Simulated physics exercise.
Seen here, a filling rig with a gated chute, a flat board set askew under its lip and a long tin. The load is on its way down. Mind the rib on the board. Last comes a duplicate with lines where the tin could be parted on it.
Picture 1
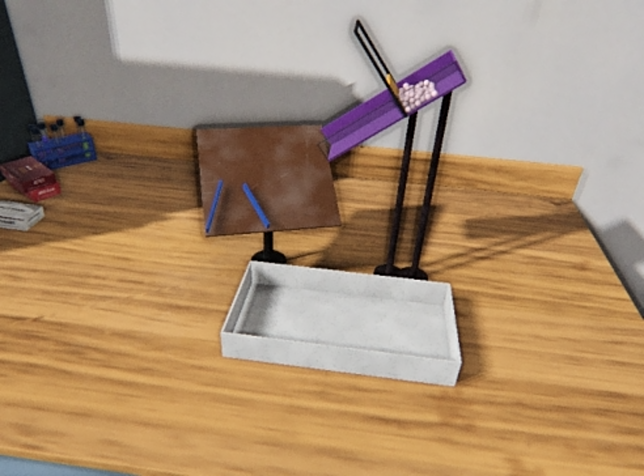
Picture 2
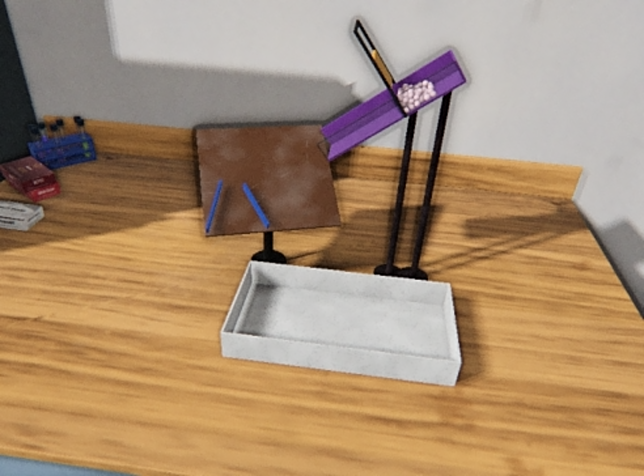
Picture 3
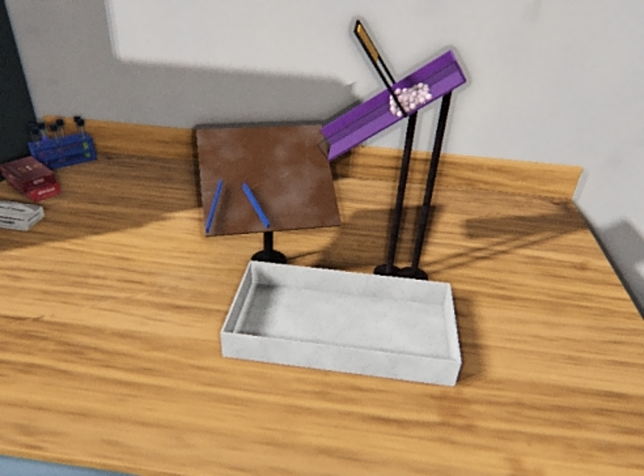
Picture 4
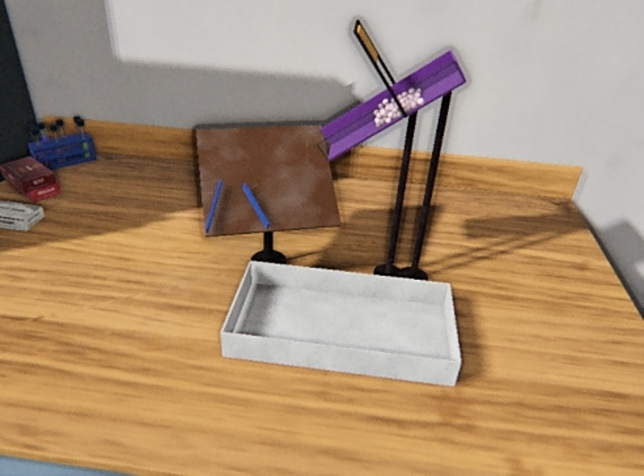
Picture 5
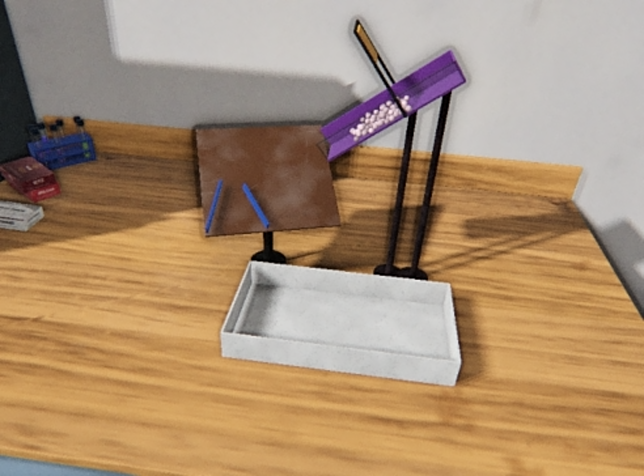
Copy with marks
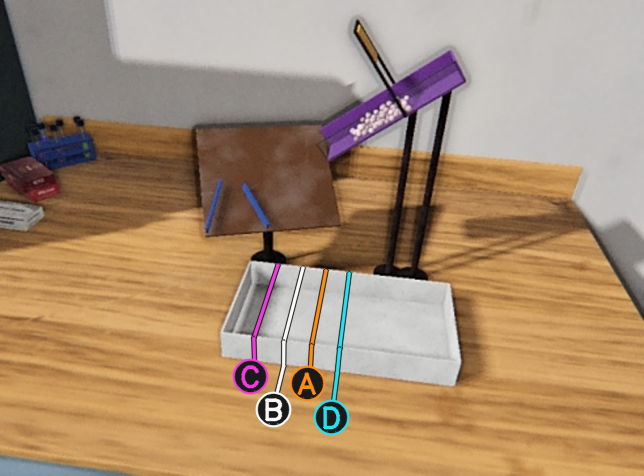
A cluster of small pale beads slid a short way down a sloping purple chute, spreading out as the gate lifted, while the tilted brown board and the empty pale tin below stayed still.
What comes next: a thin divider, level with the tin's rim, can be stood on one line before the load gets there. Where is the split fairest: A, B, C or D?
The best line is B.
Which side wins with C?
More lands on the right.
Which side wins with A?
More lands on the left.
On the marked copy, line A crosses the front rim at (311, 344); line B crosses the front rim at (284, 340); line C crosses the front rim at (254, 337); line D crosses the front rim at (339, 347).
Choosing A, of what is caught, the bulk on the left of the divider, a small share on the right.
Choosing B, of what is caught, close to two thirds on the left of the divider, close to a third on the right.
Choosing C, of what is caught, a small share on the left of the divider, the bulk on the right.
Choosing D, of what is caught, the whole lot on the left of the divider, none at all on the right.
